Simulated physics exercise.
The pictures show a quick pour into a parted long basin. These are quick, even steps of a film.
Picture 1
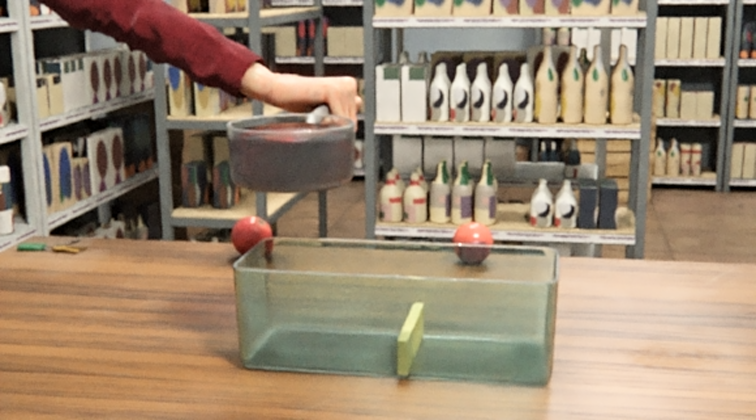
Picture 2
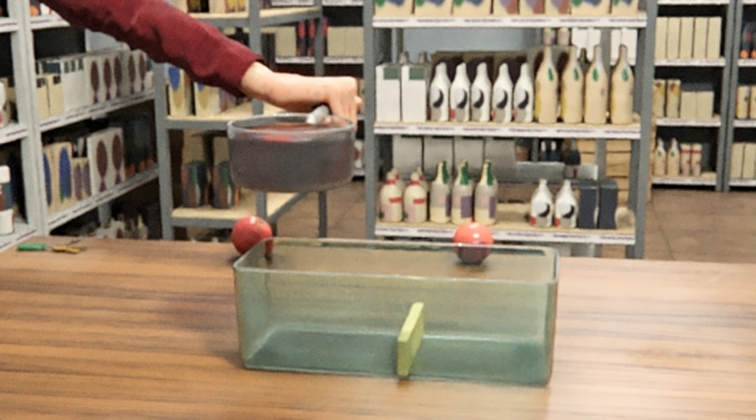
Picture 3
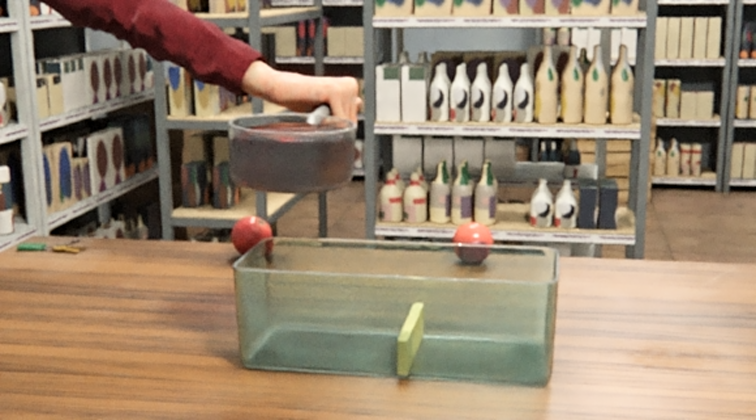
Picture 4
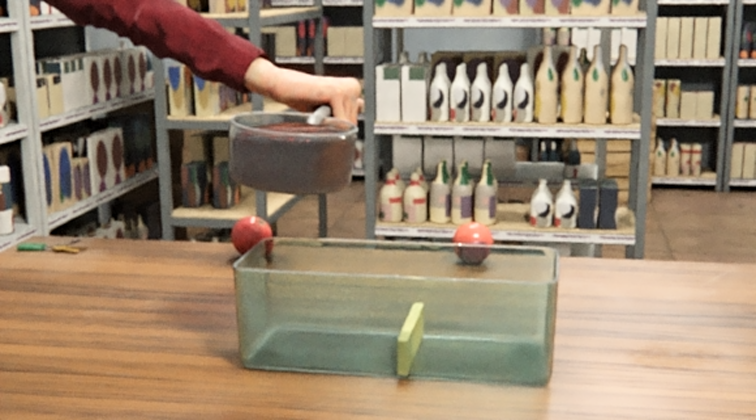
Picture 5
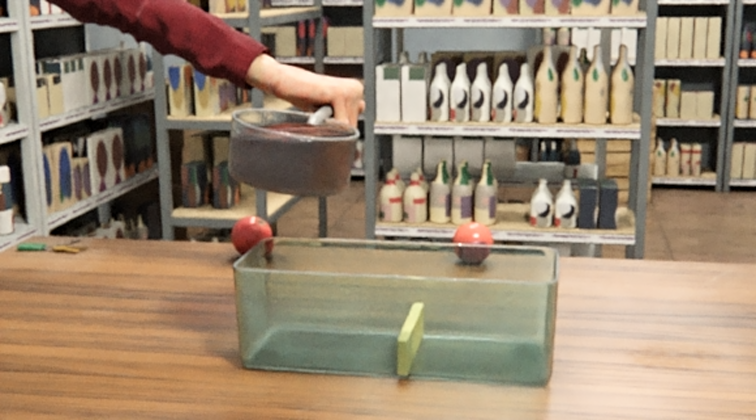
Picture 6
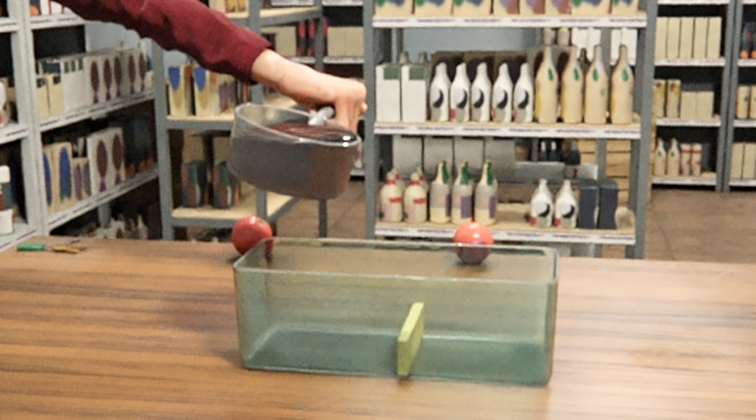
A hand in a dark red sleeve, reaching in from the upper left, holds a round clear bowl of dark liquid level, then gradually tilts it down to the right. Below it, on a brown wooden table, stands a long greenish glass basin with a short yellow-green divider inside, and two red balls sit behind it. The camera stays still, facing the table from slightly above, with shelves of bottles and boxes beyond.
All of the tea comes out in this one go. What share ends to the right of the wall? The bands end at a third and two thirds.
The share right of the wall is from a third to two thirds.
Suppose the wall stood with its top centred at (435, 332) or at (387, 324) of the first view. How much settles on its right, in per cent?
In turn 25 and 70 in a hundred.
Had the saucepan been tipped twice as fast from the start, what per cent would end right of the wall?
Roughly 35 in a hundred.
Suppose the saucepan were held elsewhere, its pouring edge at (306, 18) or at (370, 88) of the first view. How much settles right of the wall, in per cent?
About 30 and 70 per cent.
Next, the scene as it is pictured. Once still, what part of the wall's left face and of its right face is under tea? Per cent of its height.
The left part 40 per cent, the right part 50.
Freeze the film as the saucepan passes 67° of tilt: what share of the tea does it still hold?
Near 45 %.
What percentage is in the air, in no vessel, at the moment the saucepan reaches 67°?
It comes to 30 per cent or so.
A moment on, the saucepan is tipped part way and 43 per cent is still to pour, 7 is left of the wall and 20 right of it.
Next, the saucepan is tipped on its side and 7 per cent is still to pour, 35 is left of the wall and 52 right of it.
Then the saucepan is tipped right over and 0 per cent is still to pour, 46 is left of the wall and 53 right of it.
Later the saucepan is tipped right over and 0 per cent is still to pour, 47 is left of the wall and 53 right of it.
In the end 47 per cent lies left of the wall, 53 right of it and 1 outside.
